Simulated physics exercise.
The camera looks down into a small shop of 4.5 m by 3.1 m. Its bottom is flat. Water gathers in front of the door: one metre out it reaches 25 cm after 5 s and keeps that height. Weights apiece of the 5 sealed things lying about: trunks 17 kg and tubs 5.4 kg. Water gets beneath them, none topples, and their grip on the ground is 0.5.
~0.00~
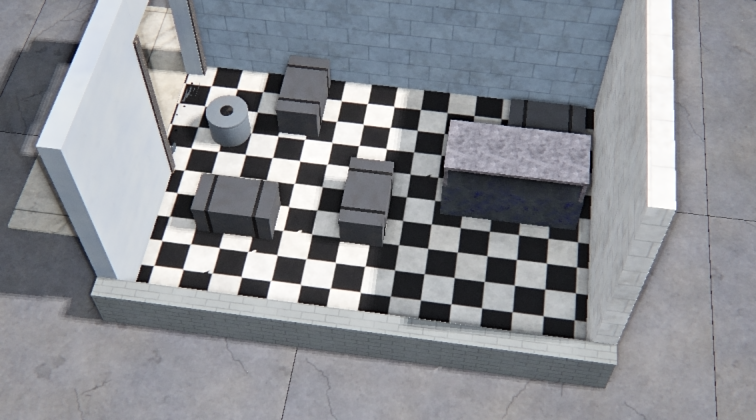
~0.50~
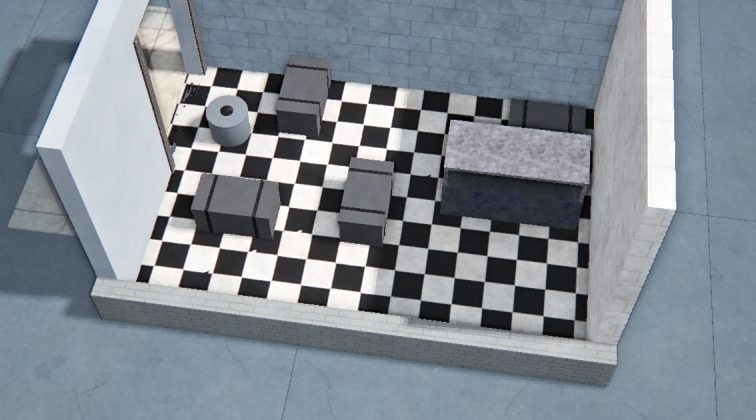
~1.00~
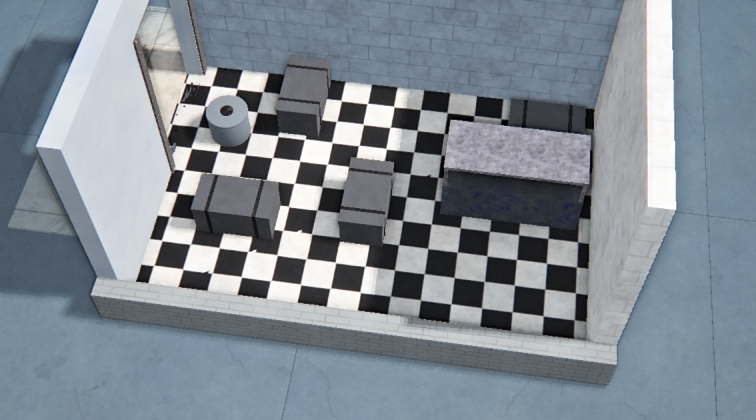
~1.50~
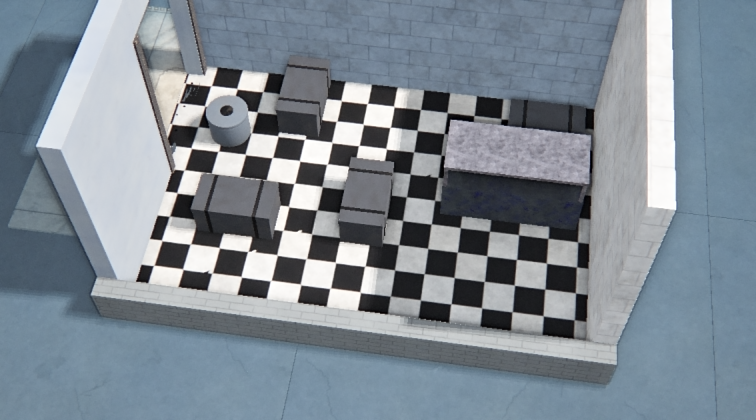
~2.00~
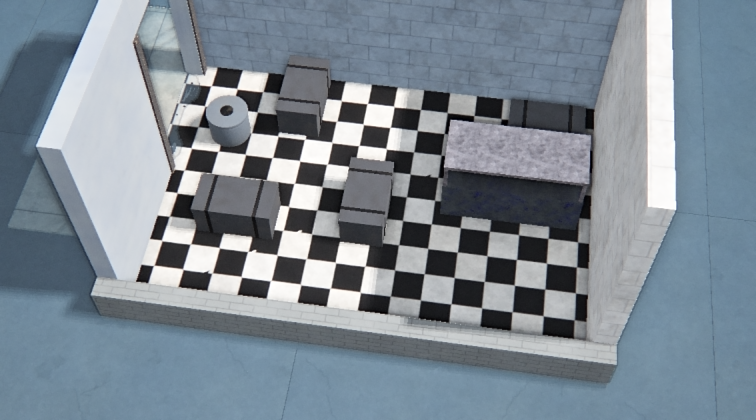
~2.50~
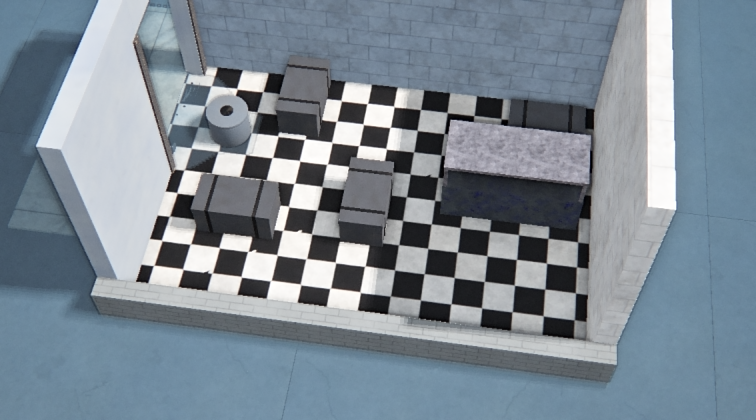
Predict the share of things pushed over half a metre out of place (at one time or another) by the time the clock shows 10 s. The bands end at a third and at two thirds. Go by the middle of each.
That comes to one to two thirds.
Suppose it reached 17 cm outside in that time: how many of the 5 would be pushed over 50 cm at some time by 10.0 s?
In that case 3 of them.
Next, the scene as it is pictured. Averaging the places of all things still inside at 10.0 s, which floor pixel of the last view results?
Near (406, 209).
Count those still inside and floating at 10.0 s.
I count 4.
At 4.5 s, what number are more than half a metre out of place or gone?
2 of them.
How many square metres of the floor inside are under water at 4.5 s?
Some 4.0 m2.
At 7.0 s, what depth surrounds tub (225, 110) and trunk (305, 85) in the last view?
About 7 and 14 cm.
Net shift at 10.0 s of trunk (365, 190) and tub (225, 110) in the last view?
In that order: 140 cm, 200 cm.
After 3.5 s 0 of 5 are over 50 cm from their spots; 0 afloat.
After 4.5 s 2 of 5 are over 50 cm from their spots; 1 afloat.
After 7.0 s 3 of 5 are over 50 cm from their spots; 3 afloat.
After 10.0 s 3 of 5 are over 50 cm from their spots, and 3 have been at some point; 4 afloat.
